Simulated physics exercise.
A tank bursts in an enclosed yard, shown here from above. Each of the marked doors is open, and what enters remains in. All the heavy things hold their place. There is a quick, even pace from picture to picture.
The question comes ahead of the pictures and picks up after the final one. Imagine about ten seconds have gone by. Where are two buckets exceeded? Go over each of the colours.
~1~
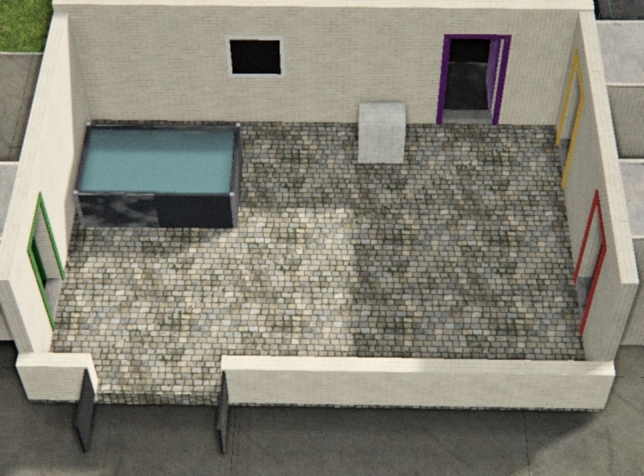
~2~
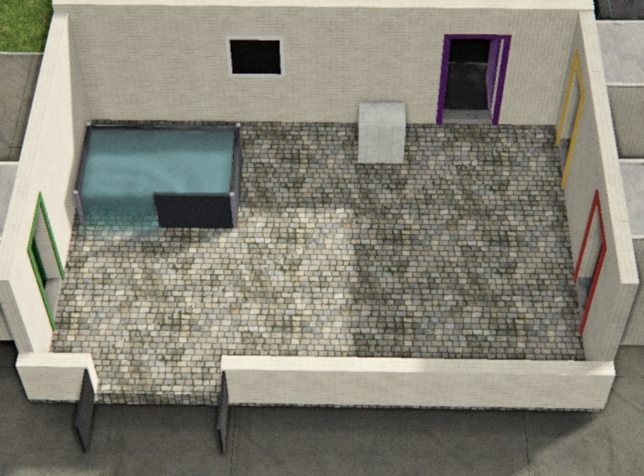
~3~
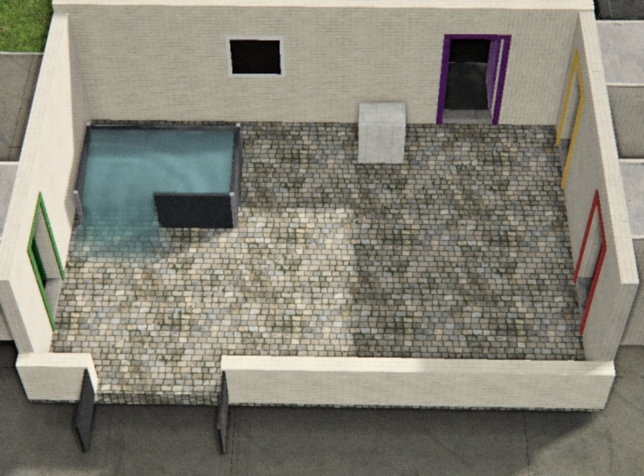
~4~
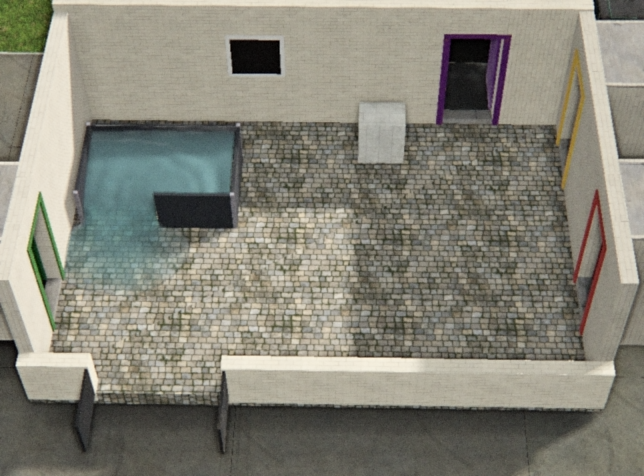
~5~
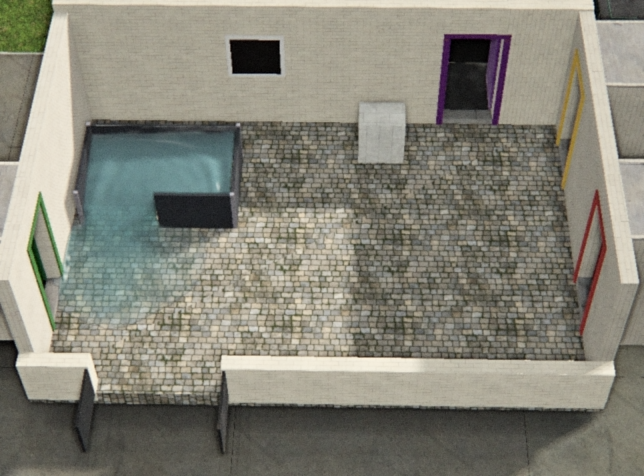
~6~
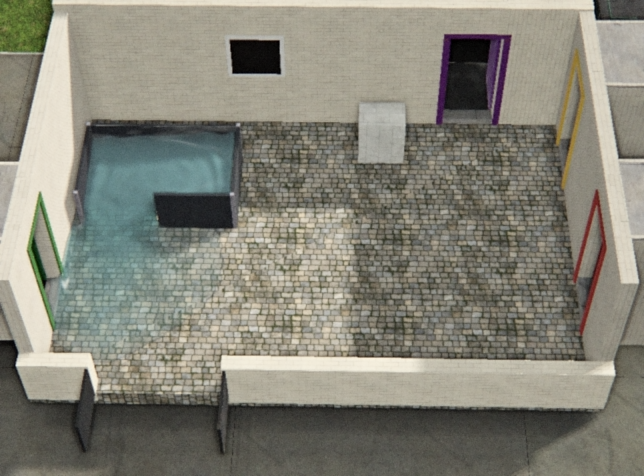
At the end, yellow door: Limit not exceeded; red door: Limit not exceeded; green door: Limit exceeded; purple door: Limit not exceeded.
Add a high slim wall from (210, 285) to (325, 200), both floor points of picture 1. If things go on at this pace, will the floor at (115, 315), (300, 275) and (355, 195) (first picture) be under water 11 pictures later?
Taking the points in the order given, they are inundated, high and dry and high and dry.
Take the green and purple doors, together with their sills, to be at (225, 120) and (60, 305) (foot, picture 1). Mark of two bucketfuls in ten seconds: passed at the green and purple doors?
Well, the green one stays within bounds, and as for the purple one, it runs over.
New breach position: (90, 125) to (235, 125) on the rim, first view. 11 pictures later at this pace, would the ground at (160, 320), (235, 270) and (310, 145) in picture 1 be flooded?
One by one: Unsoaked; unsoaked; waterlogged.
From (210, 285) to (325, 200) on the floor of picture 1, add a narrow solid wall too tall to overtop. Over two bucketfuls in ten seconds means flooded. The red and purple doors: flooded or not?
Taking them one at a time, the red door falls short of the limit and the purple door falls short of the limit.
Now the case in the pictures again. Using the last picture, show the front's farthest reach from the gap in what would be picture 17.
My estimate: Roughly (321, 383).
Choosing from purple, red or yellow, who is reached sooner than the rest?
The red-painted one, I reckon.
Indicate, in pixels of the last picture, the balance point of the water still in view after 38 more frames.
Centre of the water: Near (213, 277).
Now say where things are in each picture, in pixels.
The tank at (159, 162) is whole and still, in the first picture.
The front is at (80, 228), out from the gap at (121, 215), in the second picture.
Water pours out at (121, 216) and has run to (70, 244), in the third picture.
Water pours out at (121, 217) and has run to (134, 292), in the fourth picture.
The front is at (126, 322), out from the gap at (121, 217), in the fifth picture.
The front is at a hidden place, out from the gap at (121, 217), in the sixth picture.
A moment on, water covers 20 % of the floor; the yellow door not reached, the red door not reached, the green door under two buckets in, the purple door not reached.
Next, water covers 20 % of the floor; the yellow door not reached, the red door not reached, the green door over two buckets in, the purple door not reached.
Then, water covers 25 % of the floor; the yellow door not reached, the red door not reached, the green door far over two buckets in, the purple door not reached.
Later, water covers 55 % of the floor; the yellow door not reached, the red door wet at the sill, nothing in, the green door far over two buckets in, the purple door not reached.
In the end, water covers 65 % of the floor; the yellow door wet at the sill, nothing in, the red door wet at the sill, nothing in, the green door far over two buckets in, the purple door not reached.
